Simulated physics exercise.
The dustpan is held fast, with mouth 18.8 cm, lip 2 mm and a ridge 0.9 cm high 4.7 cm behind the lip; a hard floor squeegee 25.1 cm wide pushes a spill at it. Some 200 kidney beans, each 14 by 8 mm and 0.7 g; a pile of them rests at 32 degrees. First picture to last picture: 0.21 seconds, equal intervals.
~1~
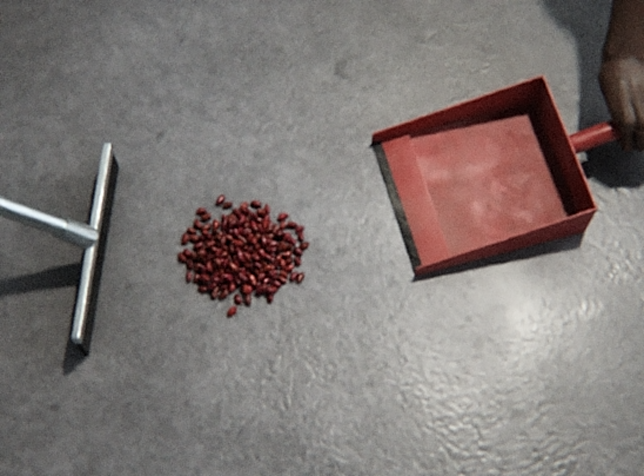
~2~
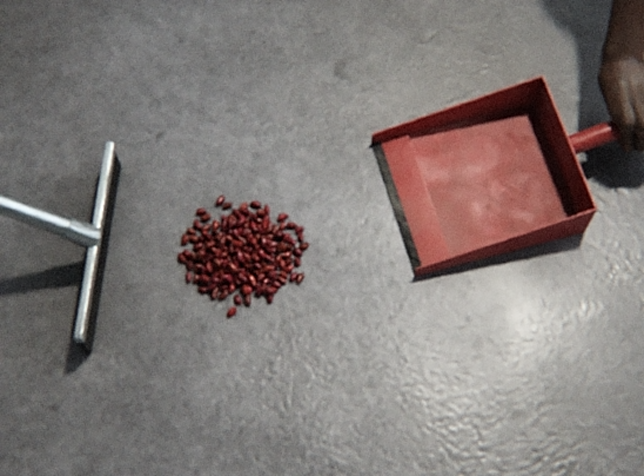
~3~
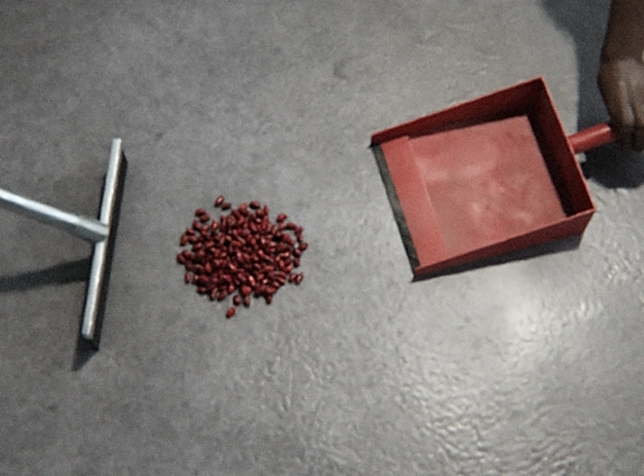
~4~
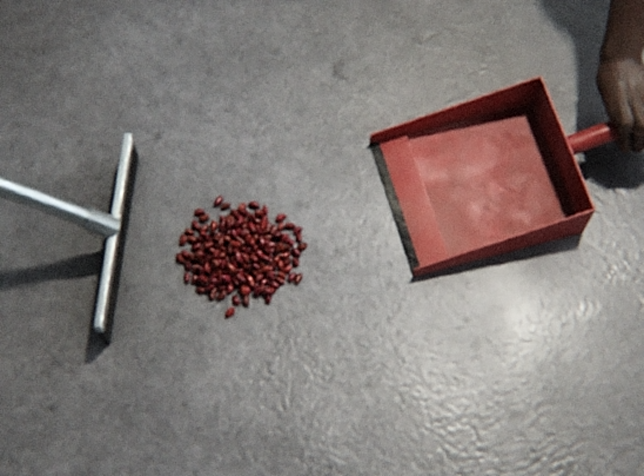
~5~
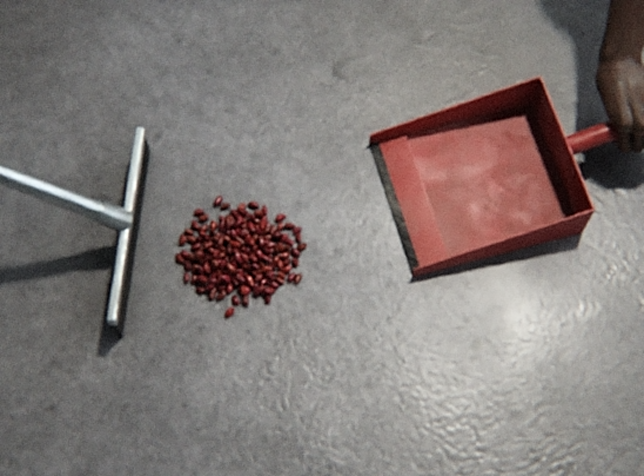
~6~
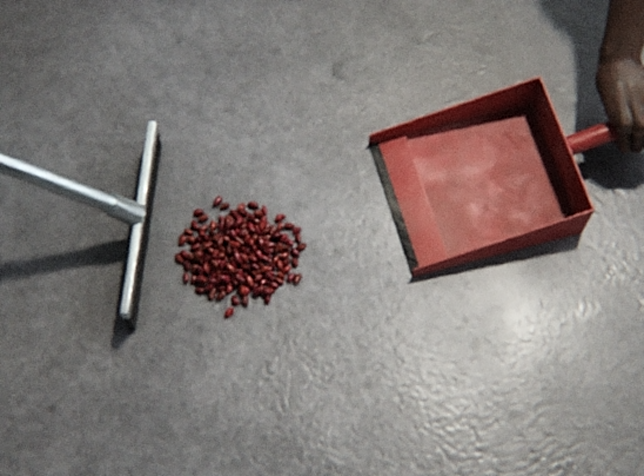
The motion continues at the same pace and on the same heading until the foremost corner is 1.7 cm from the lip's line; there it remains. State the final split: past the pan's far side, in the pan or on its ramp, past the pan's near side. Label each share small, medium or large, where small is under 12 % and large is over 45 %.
Far side: Small. Pan: Small. Near side: Small.
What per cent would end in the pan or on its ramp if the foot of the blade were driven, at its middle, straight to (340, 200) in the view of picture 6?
About 5 %.
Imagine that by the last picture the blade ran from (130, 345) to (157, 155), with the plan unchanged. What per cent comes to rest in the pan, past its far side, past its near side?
You'd see pan at 15, far at 0 and near at 40.
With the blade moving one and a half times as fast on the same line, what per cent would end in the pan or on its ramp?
Then roughly 0 per cent.
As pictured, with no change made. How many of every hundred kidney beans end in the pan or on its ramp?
Roughly 0 percent.
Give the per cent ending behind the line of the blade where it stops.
Something like 35 per cent, roughly.
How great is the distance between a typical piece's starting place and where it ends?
Near 12 cm.
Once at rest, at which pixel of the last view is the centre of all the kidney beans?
I'd say roughly (338, 240).
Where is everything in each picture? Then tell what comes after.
Blade from (77, 339) to (109, 150), moved 0.0 cm, 0 of the pieces shifted so far; middle of the pieces at (245, 254); pan at (491, 182), in the first picture.
Blade from (80, 338) to (111, 150), moved 0.4 cm, 0 of the pieces shifted so far; middle of the pieces at (244, 255), in the second picture.
Blade from (88, 334) to (118, 146), moved 1.4 cm, 0 of the pieces shifted so far; middle of the pieces at (244, 255), in the third picture.
Blade from (100, 328) to (129, 140), moved 3.1 cm, 0 of the pieces shifted so far; middle of the pieces at (243, 255), in the fourth picture.
Blade from (113, 321) to (141, 134), moved 4.8 cm, 0 of the pieces shifted so far; middle of the pieces at (242, 256), in the fifth picture.
Blade from (126, 314) to (153, 129), moved 6.5 cm, 0 of the pieces shifted so far; middle of the pieces at (242, 256); pan at (488, 184), in the sixth picture.
Then, 0.30 s after the last picture, middle of the blade 18 cm from the lip; 0 % over the lip, far side 0 %, near side 0 %.
Then, 0.49 s after the last picture, middle of the blade 11 cm from the lip; 0 % over the lip, far side 0 %, near side 0 %.
Then, 0.81 s after the last picture, middle of the blade 6 cm from the lip; 0 % over the lip, far side 5 %, near side 0 %.
In the end, far side 5 %, pan 0 %, near side 0 %, in front of the lip or behind the blade 95 %.
